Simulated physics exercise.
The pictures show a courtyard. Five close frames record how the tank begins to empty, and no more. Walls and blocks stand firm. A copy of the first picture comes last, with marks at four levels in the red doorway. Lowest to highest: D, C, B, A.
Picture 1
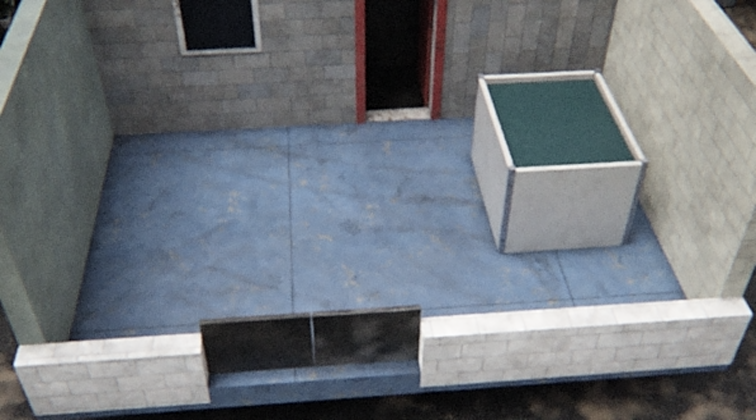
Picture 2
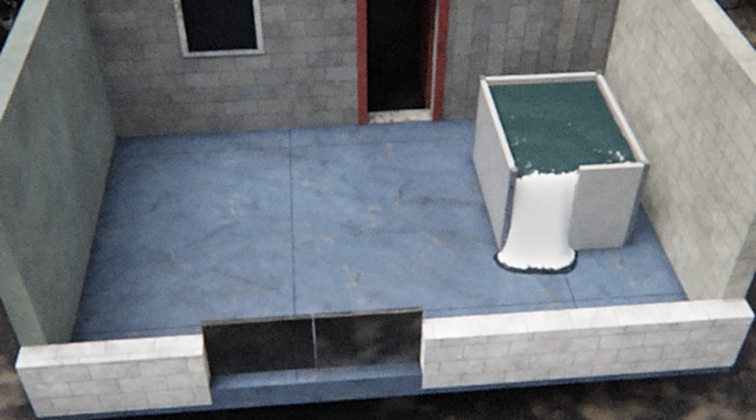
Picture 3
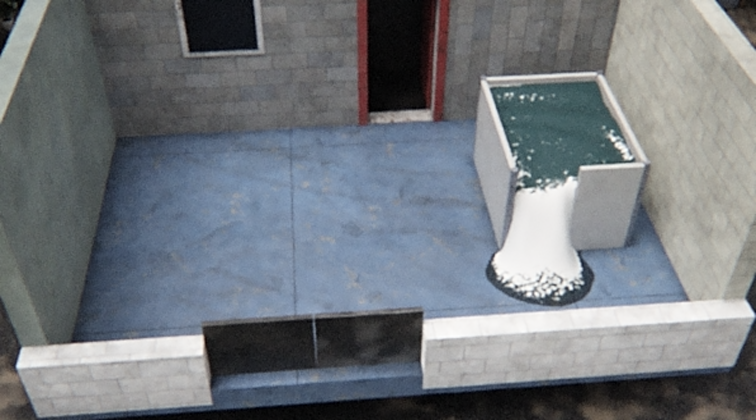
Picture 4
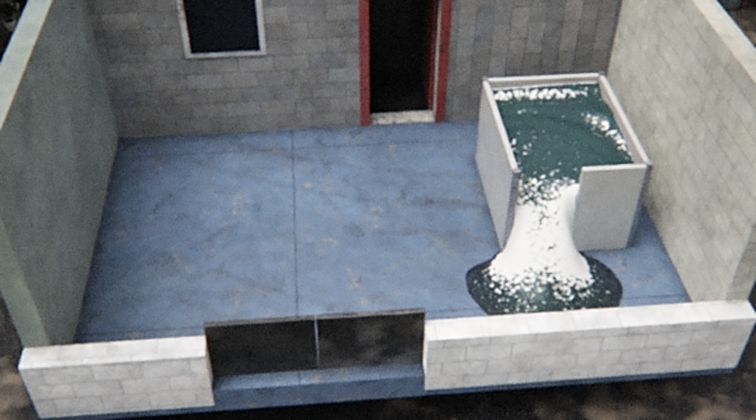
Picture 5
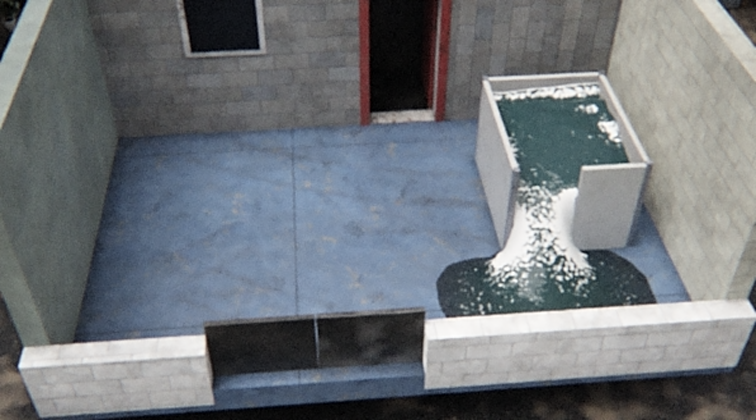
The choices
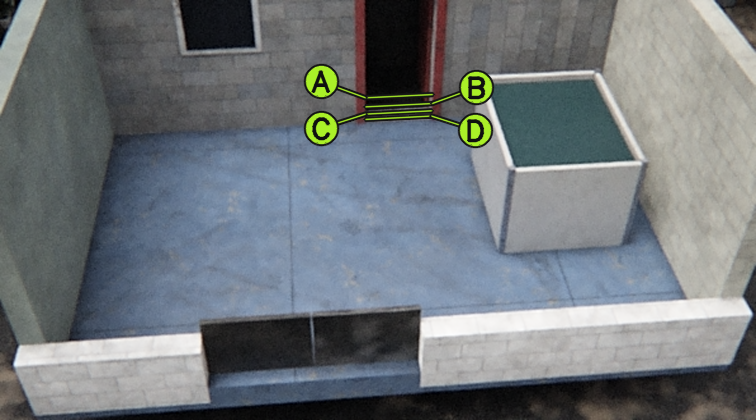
Dark green water burst out through an opening in the front of a square tank on the right of a walled courtyard, foaming white, then spread in a widening pool across the blue floor.
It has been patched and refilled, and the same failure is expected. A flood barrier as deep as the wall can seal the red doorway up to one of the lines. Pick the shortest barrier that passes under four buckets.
It is C.
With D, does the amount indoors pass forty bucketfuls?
No, it does not.
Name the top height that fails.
D.
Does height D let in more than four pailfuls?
Yes, that goes wrong.
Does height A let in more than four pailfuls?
No.
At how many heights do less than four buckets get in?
Three.
On the marked copy, A at (399, 96); B at (398, 105); C at (398, 112); D at (398, 117); from the bottom up D, C, B, A.
If A is chosen, nothing gets over.
If B is chosen, nothing gets over.
If C is chosen, a bucket or two gets in.
If D is chosen, about 14 bucketfuls get in.
